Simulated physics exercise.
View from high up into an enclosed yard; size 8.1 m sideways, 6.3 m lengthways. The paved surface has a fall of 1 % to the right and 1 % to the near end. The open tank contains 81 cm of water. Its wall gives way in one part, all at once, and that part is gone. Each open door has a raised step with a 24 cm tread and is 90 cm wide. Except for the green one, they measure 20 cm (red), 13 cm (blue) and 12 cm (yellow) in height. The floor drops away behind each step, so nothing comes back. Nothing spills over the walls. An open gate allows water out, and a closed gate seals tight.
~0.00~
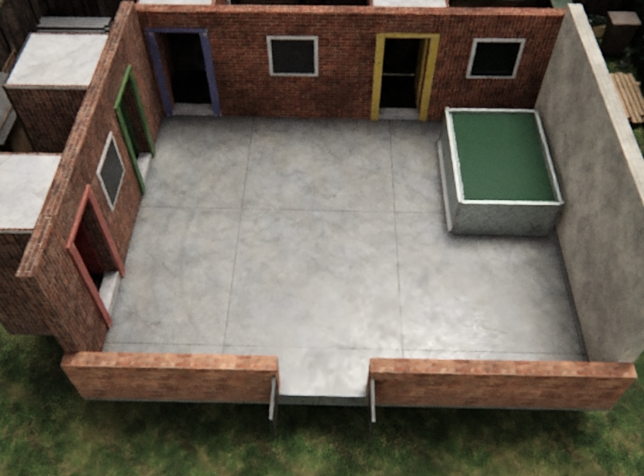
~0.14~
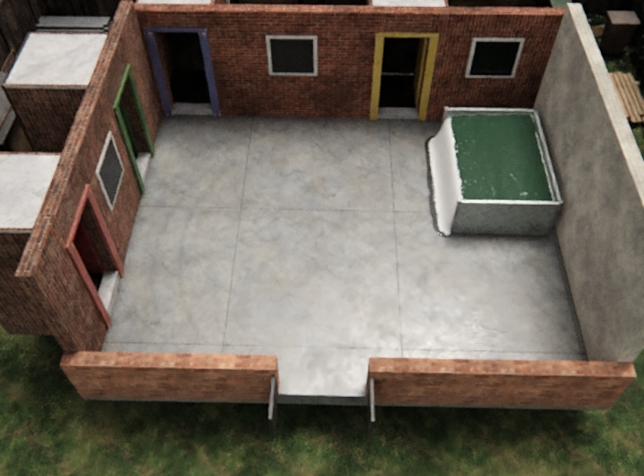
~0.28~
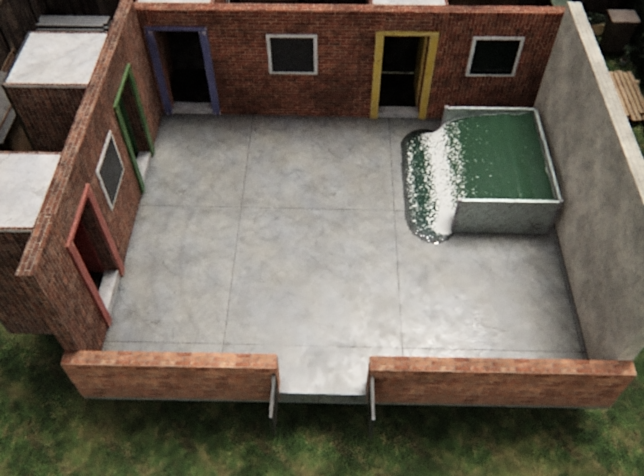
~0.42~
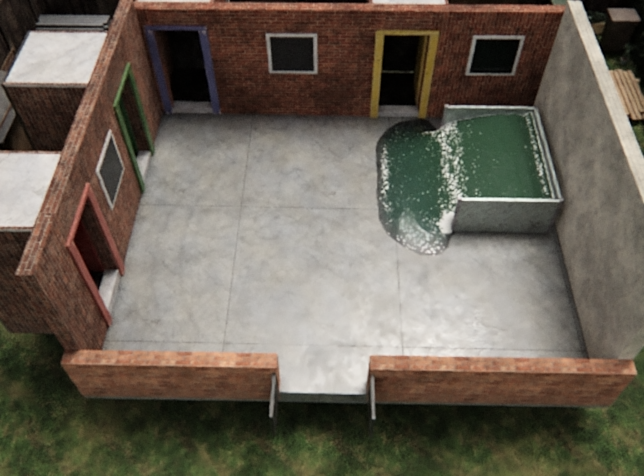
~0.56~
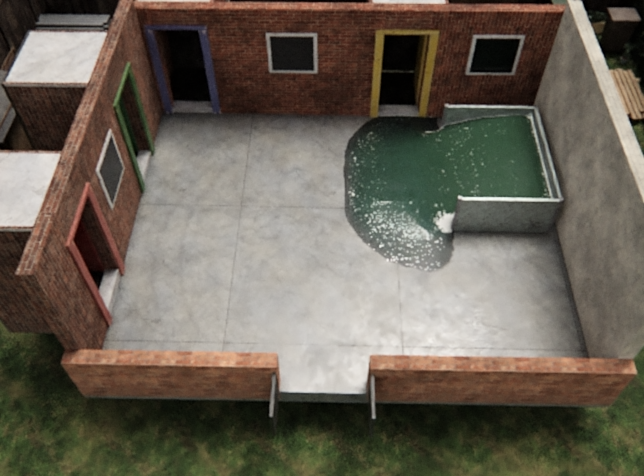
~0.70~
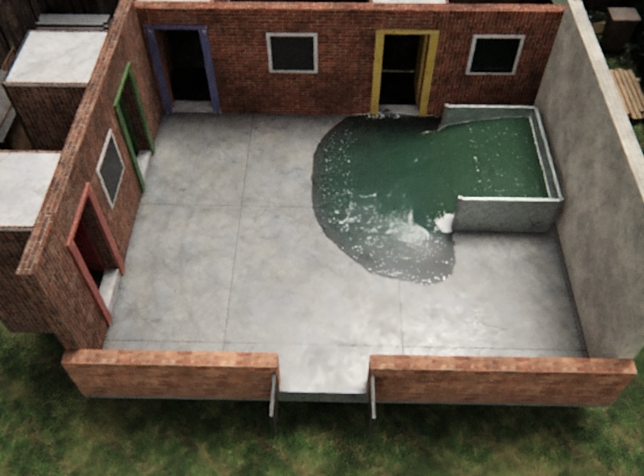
A paved yard enclosed by brick walls and a plain grey wall on the right is seen from high above, with grass in front. Blue and yellow doorways stand at the back, green and red ones on the left, and a tank of green water at the right. The tank's left side gives way, and foaming water pours out, spreading leftward and forward across the floor, while the view stays still.
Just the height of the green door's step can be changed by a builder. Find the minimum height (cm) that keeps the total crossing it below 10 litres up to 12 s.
The minimum is roughly 26 cm.
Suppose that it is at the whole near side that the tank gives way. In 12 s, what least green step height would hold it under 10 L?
At least roughly 6.0 centimetres tall.
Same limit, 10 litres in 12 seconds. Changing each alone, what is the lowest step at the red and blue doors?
Roughly 16 cm for the red door and roughly 26 cm for the blue door.
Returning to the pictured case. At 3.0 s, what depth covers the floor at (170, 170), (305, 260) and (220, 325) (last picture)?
Roughly 23, then 4, then 3 cm.
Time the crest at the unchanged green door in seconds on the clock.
It peaks at about 3.0 s.
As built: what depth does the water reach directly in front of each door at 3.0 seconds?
Lab note, cm: Red 20; blue 18; yellow 8; green 30.
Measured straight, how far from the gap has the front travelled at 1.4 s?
About 5.4 m.
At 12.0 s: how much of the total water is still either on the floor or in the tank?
About 84 in every hundred.
After 1.4 s water covers 50 % of the floor, deepest (30 cm) near (442, 203); it has not reached the green door.
After 3.0 s water covers 75 % of the floor, deepest (35 cm) near (159, 128); 30 cm at the green door, 83 litres in over its 14 cm step.
After 12.0 s water covers 85 % of the floor, deepest (19 cm) near (586, 384); 1 cm at the green door, 149 litres in over its 14 cm step.
At the green door as built, the water arrived by 1.6 s and peaked near 30 cm at 3.0 s.
With a step of 21 cm, 44 litres would have come in within the 12 s; with 28.5 cm, 2 litres. So under 10 litres takes about 26 cm.
